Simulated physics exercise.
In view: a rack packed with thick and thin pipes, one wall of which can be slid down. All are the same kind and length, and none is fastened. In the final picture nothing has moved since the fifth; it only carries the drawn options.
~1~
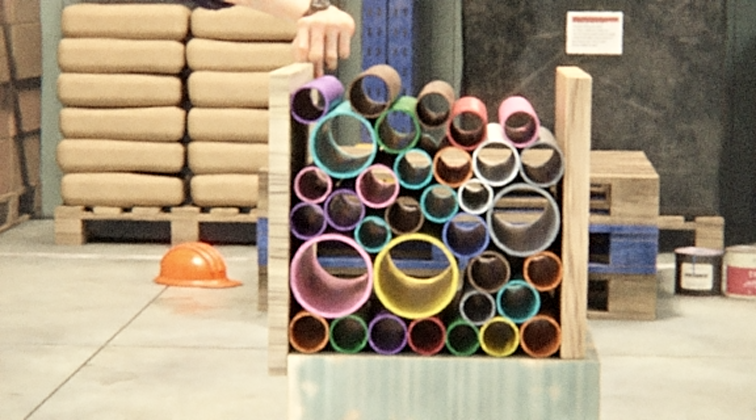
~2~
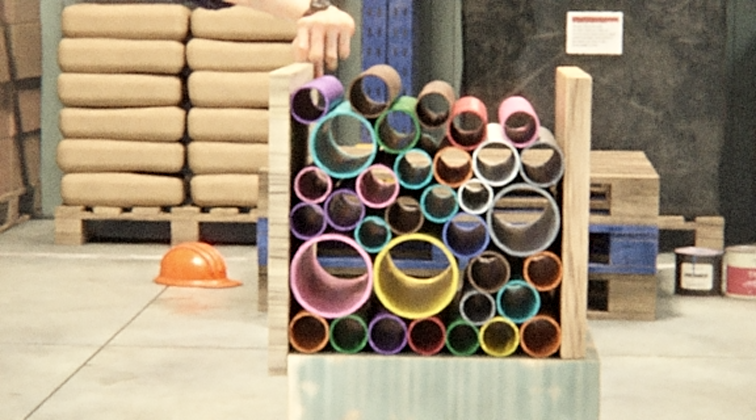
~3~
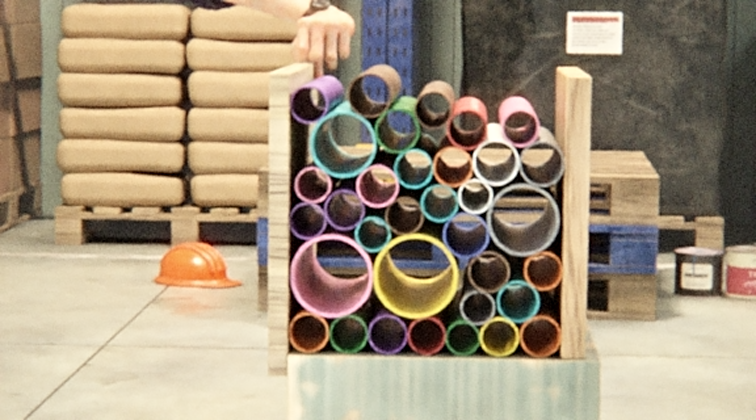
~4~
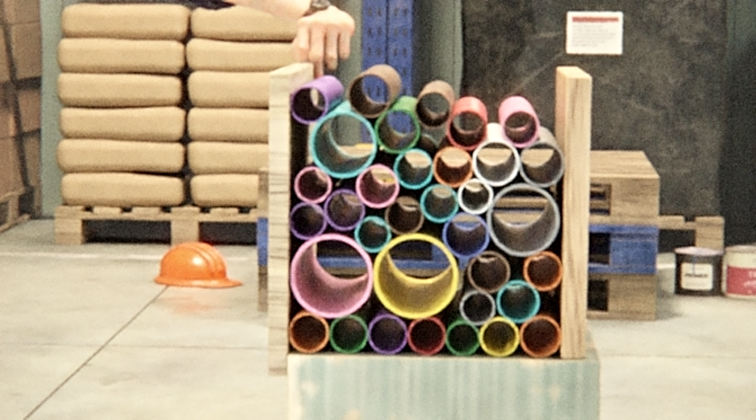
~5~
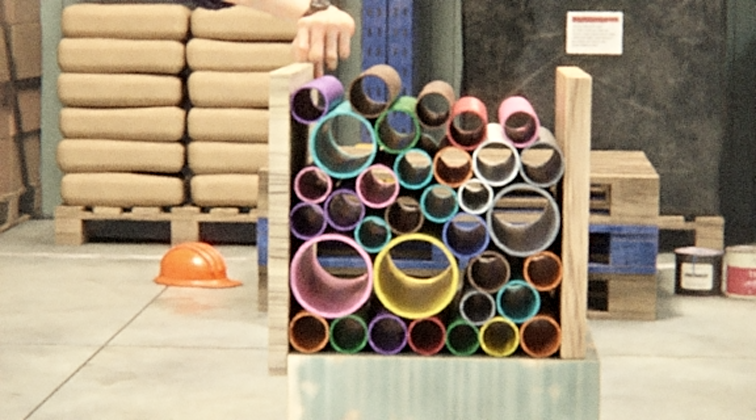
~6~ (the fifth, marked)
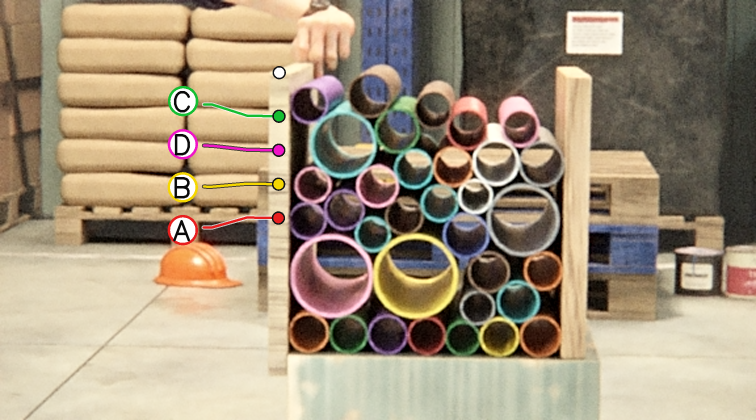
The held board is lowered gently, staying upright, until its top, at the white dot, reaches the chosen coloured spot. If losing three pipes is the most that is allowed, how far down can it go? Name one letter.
Lower it to B and no more.
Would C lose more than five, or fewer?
It loses fewer than five.
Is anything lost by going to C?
No, at C.
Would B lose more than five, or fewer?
At B, fewer than five.
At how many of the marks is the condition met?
Three of the four.
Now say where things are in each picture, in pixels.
The first picture shows a turquoise pipe (414, 169); a purple pipe (309, 104); side board (295, 208).
The second picture shows side board (295, 208); an orange pipe (309, 332).
The third picture shows a yellow pipe (499, 336); a grey pipe (478, 307).
The fourth picture shows a blue pipe (466, 235); a turquoise pipe (440, 203).
The fifth picture shows a turquoise pipe (414, 169); a purple pipe (309, 104); side board (295, 208).
On the marked copy, A at (279, 218); B at (279, 185); C at (279, 116); D at (279, 151); the white dot at (280, 73).
Following B. Soon after the start, top of the board (290, 127).
Later, top of the board (289, 183).
In the end, top of the board (289, 184), one out over the board.
As for the rest, A more than three out over the board; C none out over the board; D none out over the board.
